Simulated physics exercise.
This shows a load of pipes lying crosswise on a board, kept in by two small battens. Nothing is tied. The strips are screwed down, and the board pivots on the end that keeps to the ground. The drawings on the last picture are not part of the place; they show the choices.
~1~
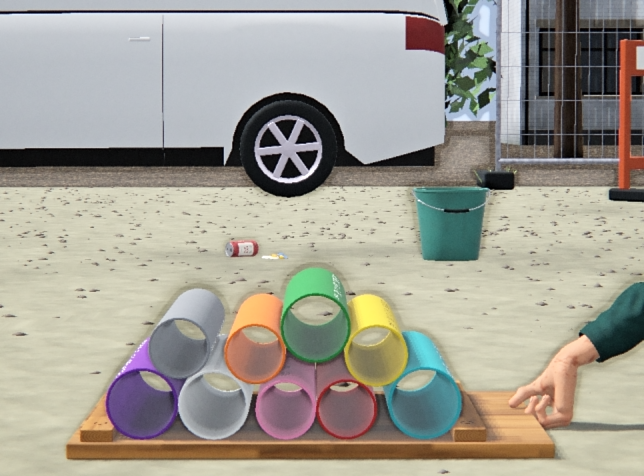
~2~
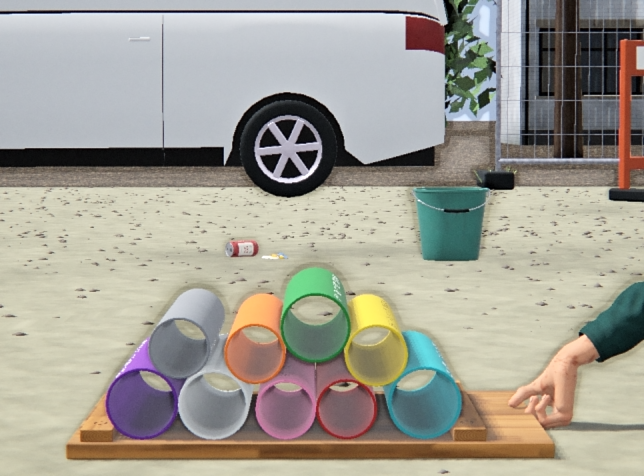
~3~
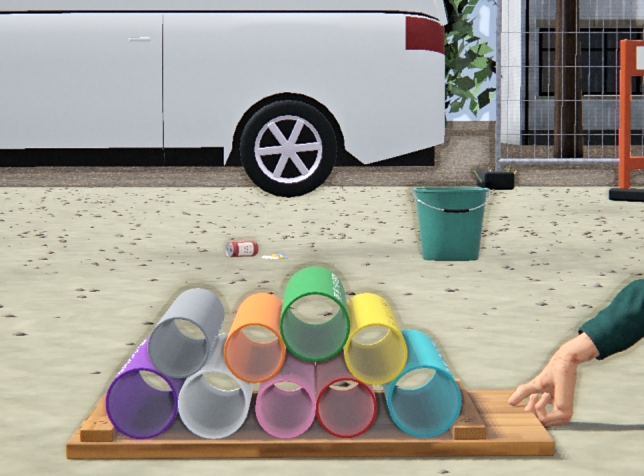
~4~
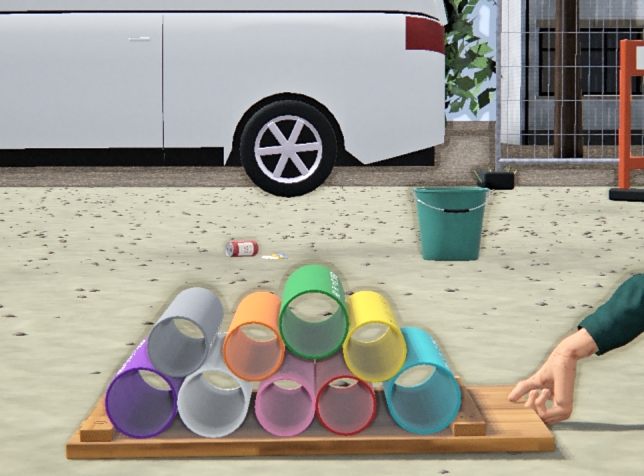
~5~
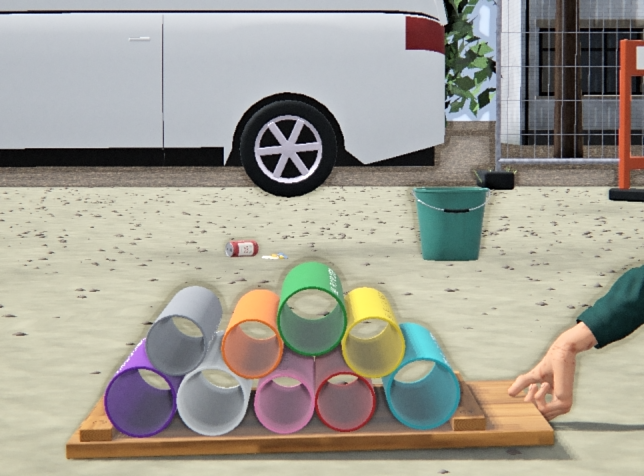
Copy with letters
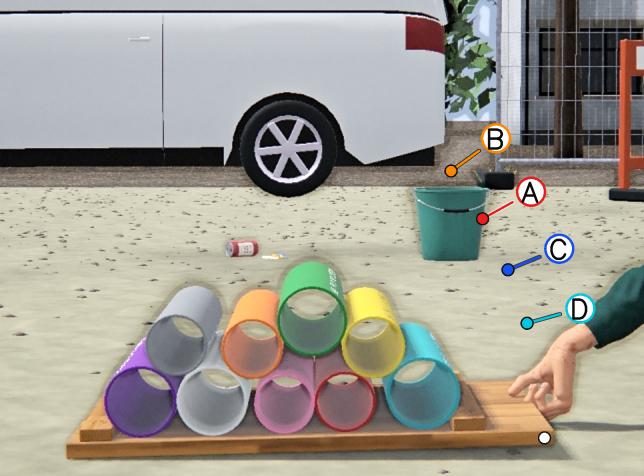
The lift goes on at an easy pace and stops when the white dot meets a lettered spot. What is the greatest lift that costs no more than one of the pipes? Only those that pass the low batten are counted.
No higher than C.
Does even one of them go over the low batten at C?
No, at C.
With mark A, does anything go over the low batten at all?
At A: Yes.
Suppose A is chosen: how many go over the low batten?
With A, nine.
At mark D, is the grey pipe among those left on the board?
The grey pipe: Yes.
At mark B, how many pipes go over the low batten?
At B the number is nine.
On the copy, A at (483, 219); B at (451, 171); C at (508, 270); D at (527, 323); the white dot at (544, 438).
On C. First, board at 15°.
Then, board at 22°.
Finally, board at 22°, none over the low batten.
By contrast, A nine over the low batten; B nine over the low batten; D none over the low batten.
